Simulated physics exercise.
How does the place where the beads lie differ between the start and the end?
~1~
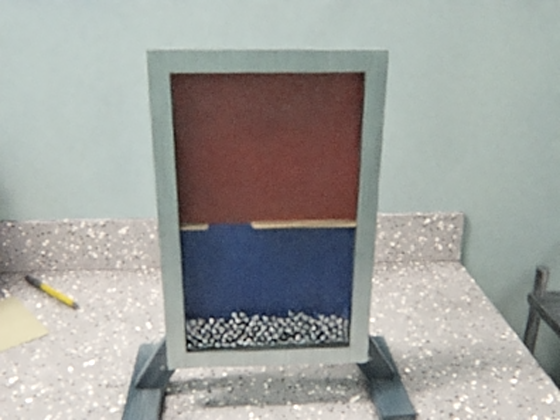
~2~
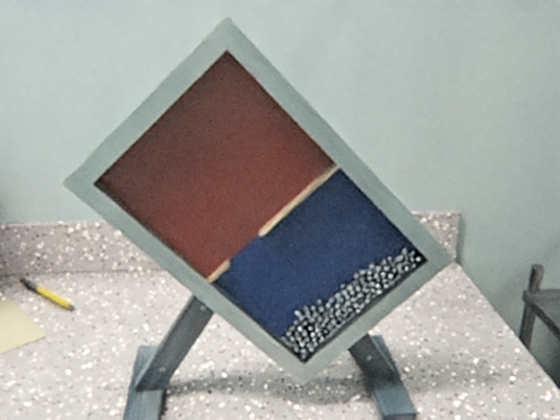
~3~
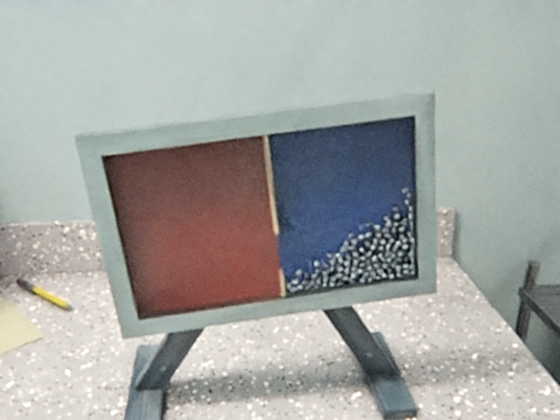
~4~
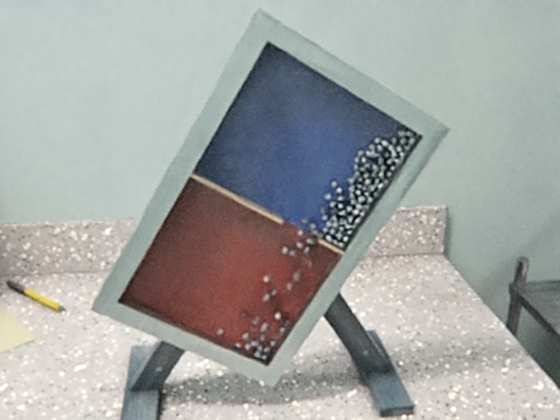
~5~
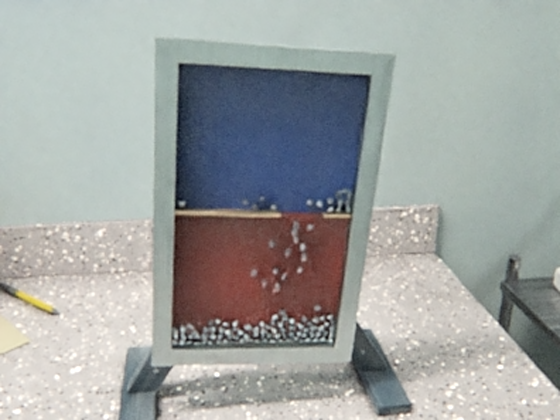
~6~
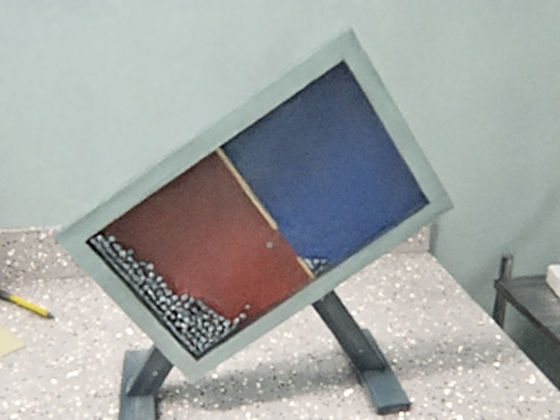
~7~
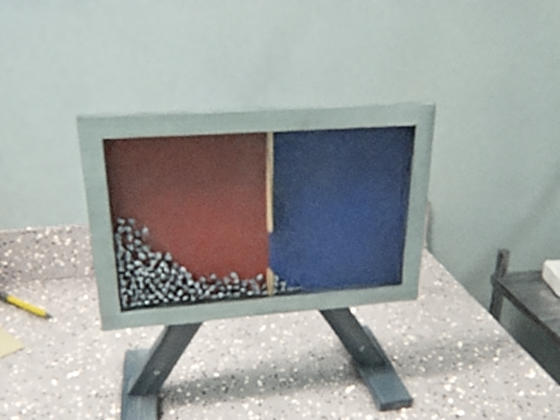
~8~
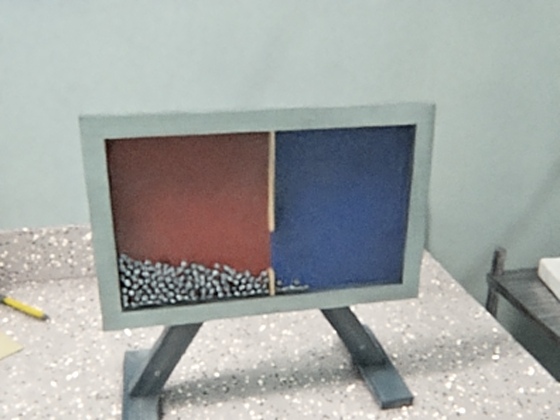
At the start the beads lie along the bottom of the upright case, in the blue chamber. At the end most of them lie farther left and a little higher, in the red chamber of the case on its side, with a few in the blue one.
A framed case flips anticlockwise, then swings back sideways, leaving most beads in the red chamber.
